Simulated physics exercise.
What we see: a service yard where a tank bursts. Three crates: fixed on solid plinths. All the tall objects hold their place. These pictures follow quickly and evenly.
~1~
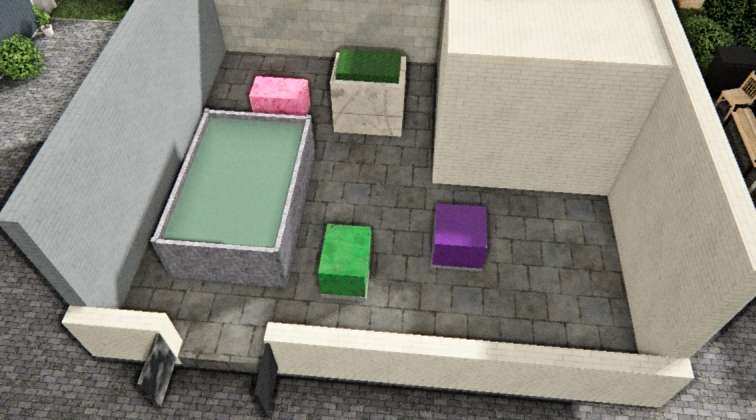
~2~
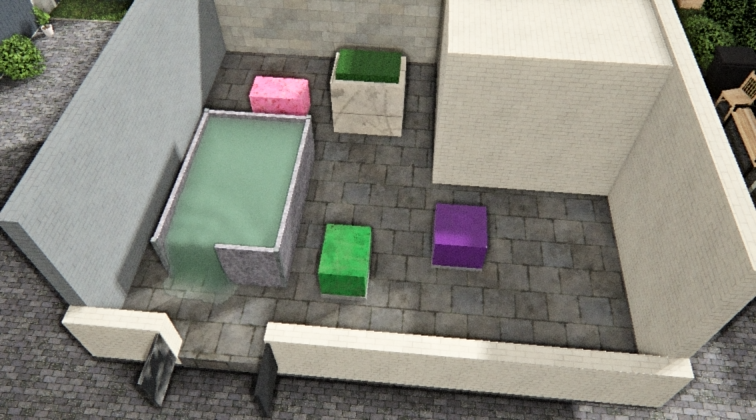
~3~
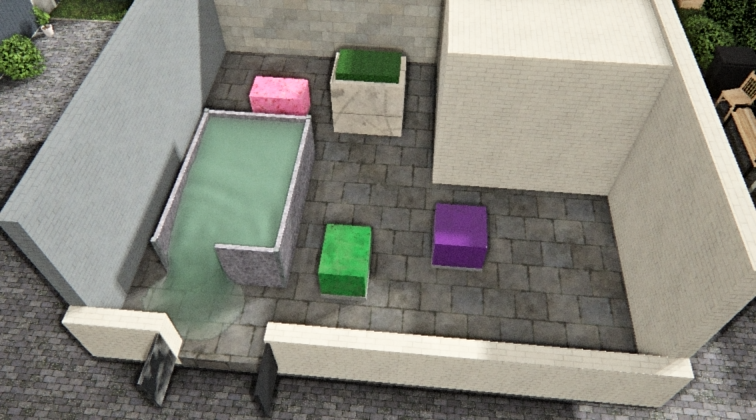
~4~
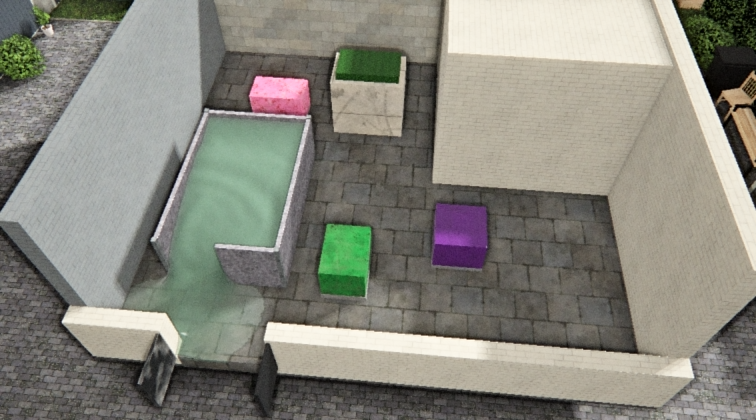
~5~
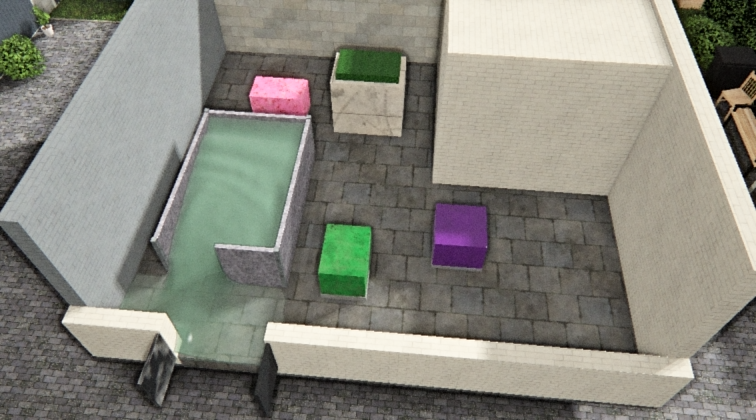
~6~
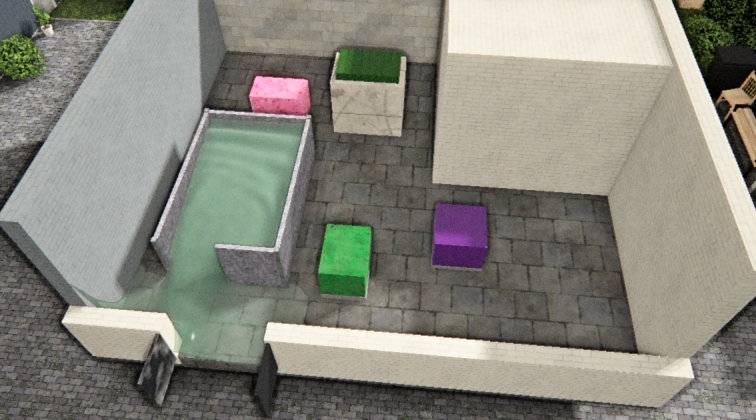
The footage shows a walled, paved yard with pink, green and purple crates as greenish water pours from a gap in a stone tank's front wall, spreading across the paving to the opening between low walls while the crates stay still.
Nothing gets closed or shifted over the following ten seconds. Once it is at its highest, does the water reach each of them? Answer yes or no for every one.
Purple crate: No, it stays dry; green crate: No, it stays dry; pink crate: Yes, it gets wet.
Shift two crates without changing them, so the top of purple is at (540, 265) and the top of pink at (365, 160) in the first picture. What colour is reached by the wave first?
That should be the crate marked green.
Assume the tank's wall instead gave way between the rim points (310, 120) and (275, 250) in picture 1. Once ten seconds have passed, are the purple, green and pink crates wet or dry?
Then the purple crate gets flooded, the green crate gets flooded and the pink crate gets flooded.
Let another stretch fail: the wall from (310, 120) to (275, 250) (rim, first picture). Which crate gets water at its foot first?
Answer: The green-painted one.
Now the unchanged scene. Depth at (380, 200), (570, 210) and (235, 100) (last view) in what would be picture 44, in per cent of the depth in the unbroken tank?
First 0, next 0, last 6 in a hundred.
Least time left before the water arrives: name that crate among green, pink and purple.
It's the one in green.
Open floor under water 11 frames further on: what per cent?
I'd say 20 per cent.
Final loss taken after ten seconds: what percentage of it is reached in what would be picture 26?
It comes to around 55 per cent.
A moment on, water covers 10 % of the floor; the purple crate not reached, the green crate water round its plinth, the pink crate not reached.
Next, water covers 20 % of the floor; the purple crate not reached, the green crate water round its plinth, the pink crate not reached.
Then, water covers 35 % of the floor; the purple crate not reached, the green crate water round its plinth, the pink crate water round its plinth.
Later, water covers 65 % of the floor; the purple crate water round its plinth, the green crate water round its plinth, the pink crate water round its plinth.
In the end, water covers 90 % of the floor; the purple crate stayed above the water, the green crate stayed above the water, the pink crate was topped.
